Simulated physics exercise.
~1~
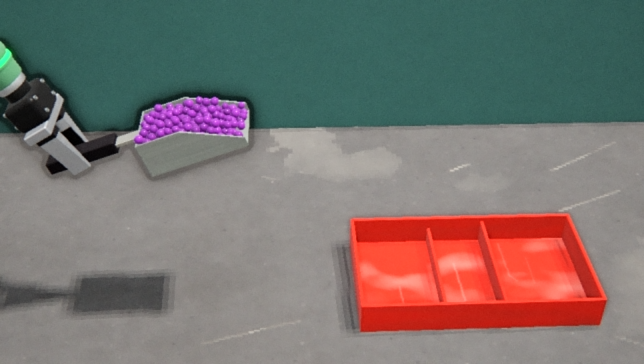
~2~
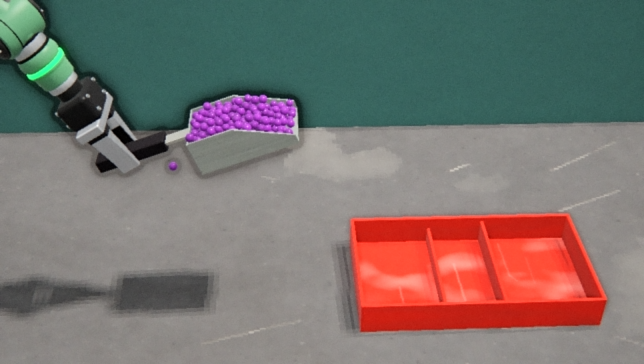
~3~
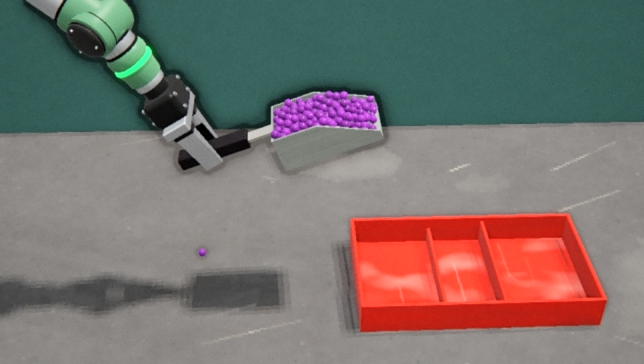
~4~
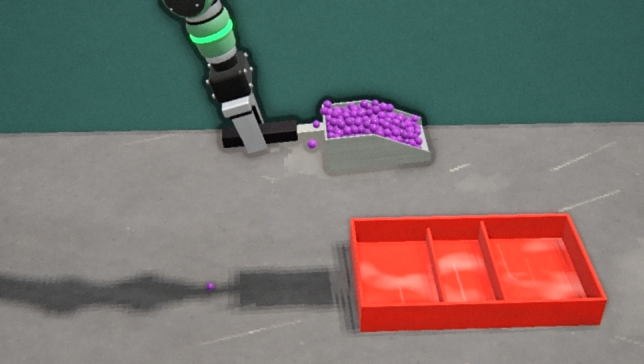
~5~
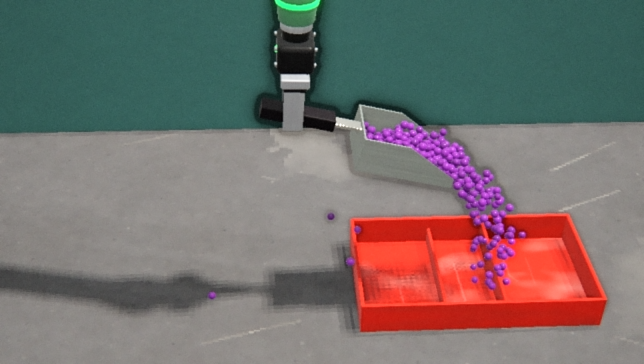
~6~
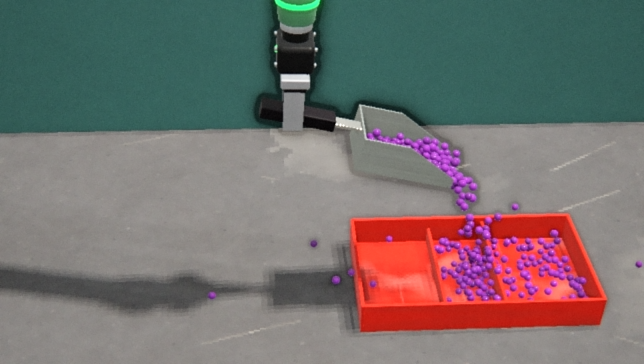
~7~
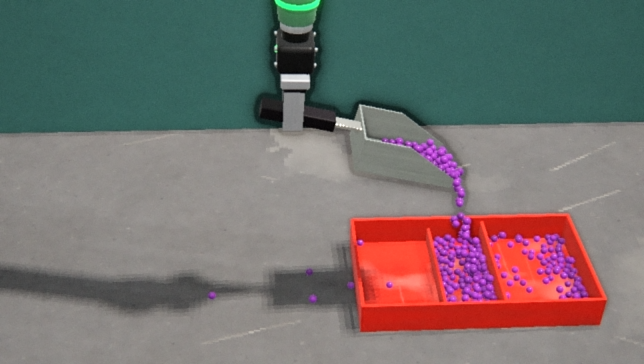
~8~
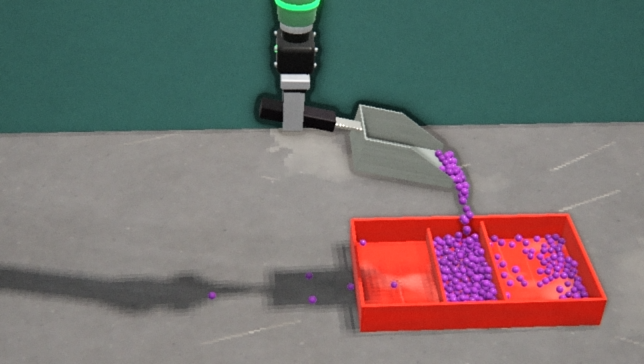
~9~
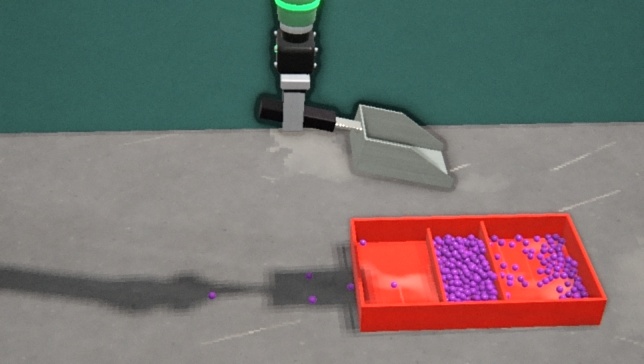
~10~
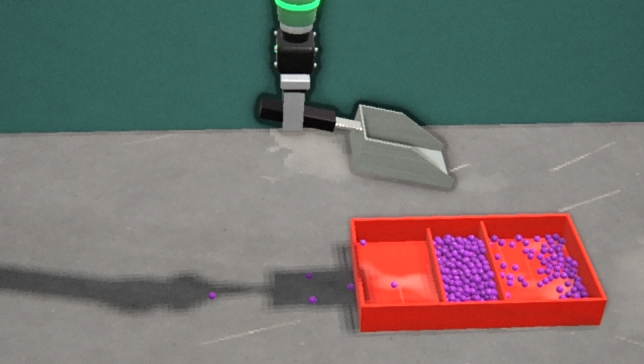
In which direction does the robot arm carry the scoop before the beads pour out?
The arm carries the scoop to the right, towards the red box.
